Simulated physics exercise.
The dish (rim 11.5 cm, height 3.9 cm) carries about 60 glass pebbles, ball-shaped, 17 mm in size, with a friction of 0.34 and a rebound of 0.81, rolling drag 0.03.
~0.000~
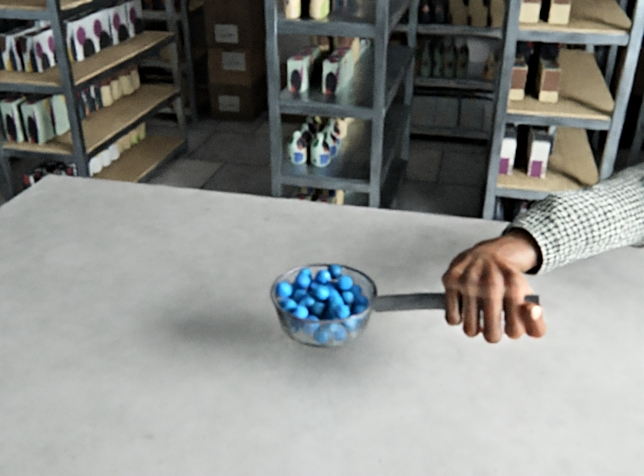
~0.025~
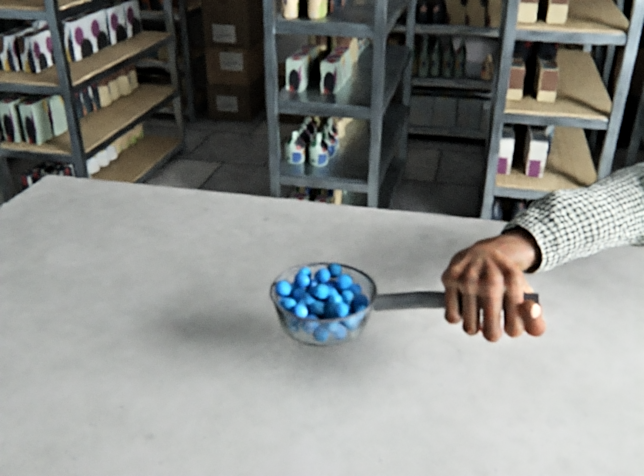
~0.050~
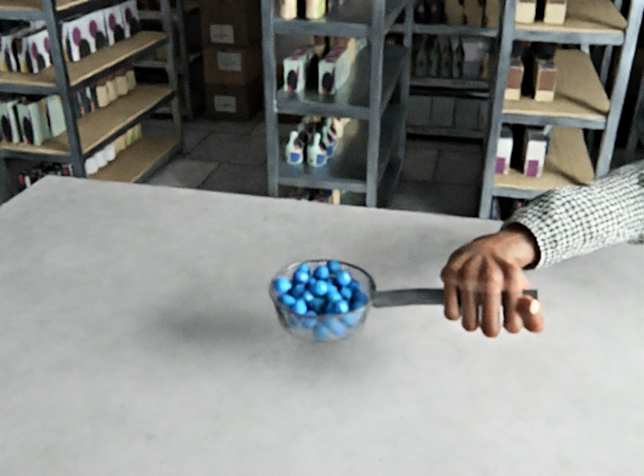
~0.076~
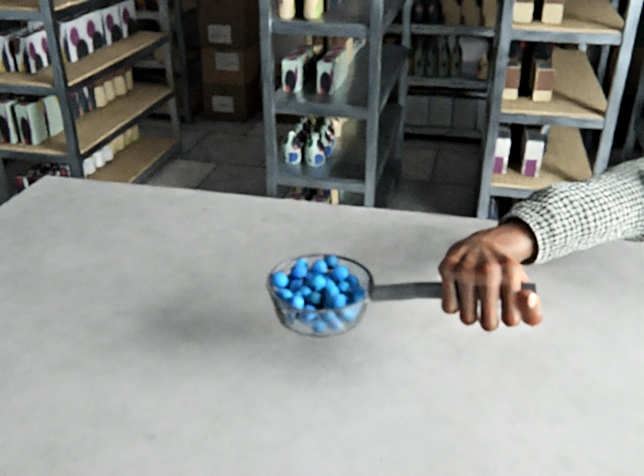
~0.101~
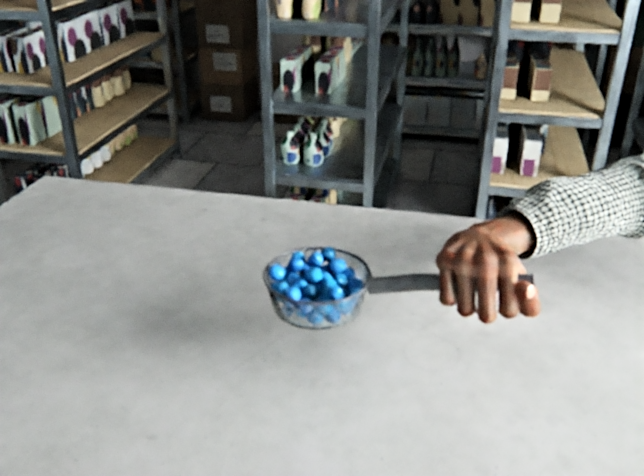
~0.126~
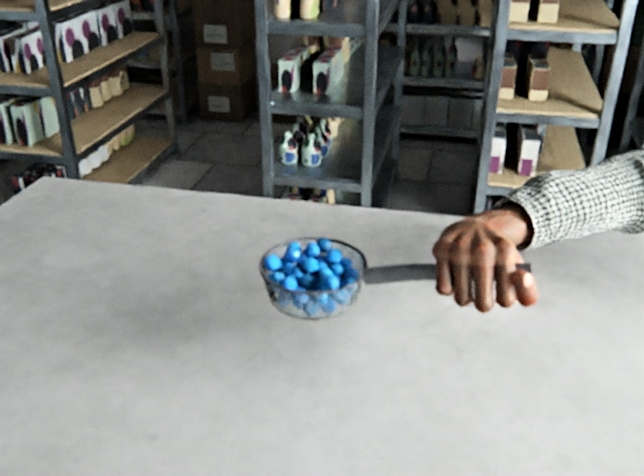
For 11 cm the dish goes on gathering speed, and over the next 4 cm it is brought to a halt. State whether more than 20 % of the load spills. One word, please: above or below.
Below.
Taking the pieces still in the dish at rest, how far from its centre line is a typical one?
Estimate: Close to 3.5 cm.
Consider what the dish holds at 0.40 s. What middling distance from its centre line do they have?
Near enough 3.5 cm, I'd say.
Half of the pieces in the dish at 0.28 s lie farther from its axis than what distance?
About 4.0 centimetres.
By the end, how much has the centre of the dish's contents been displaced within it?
The centre of the load shifts around 0.5 cm.
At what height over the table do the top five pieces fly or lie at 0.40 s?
I'd say some 23 cm.
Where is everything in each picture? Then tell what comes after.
Dish at (324, 326); tilt 0 degrees; moved 0.0 cm; top of the load at (302, 281), in the first frame.
Dish at (324, 325); tilt 0 degrees; moved 0.1 cm; top of the load at (302, 280), in the second frame.
Dish at (322, 322); tilt 0 degrees; moved 0.6 cm; top of the load at (300, 277), in the third frame.
Dish at (320, 316); tilt 0 degrees; moved 1.3 cm; top of the load at (299, 272), in the fourth frame.
Dish at (317, 308); tilt 0 degrees; moved 2.3 cm; top of the load at (296, 264), in the fifth frame.
Dish at (314, 298); tilt 0 degrees; moved 3.6 cm; top of the load at (292, 255). Its speed is now 0.57 m/s, in the sixth frame.
Then, at 0.28 s, dish 100 %; middle of the pieces not yet landed near (274, 187).
After 0.40 s, dish 100 %; middle of the pieces not yet landed near (270, 184).
Then, at 0.52 s, dish 100 %; middle of the pieces not yet landed near (272, 185).
Then, at 0.63 s, dish 100 %; middle of the pieces not yet landed near (272, 185).
In the end, at 1.0 s, dish 100 %.
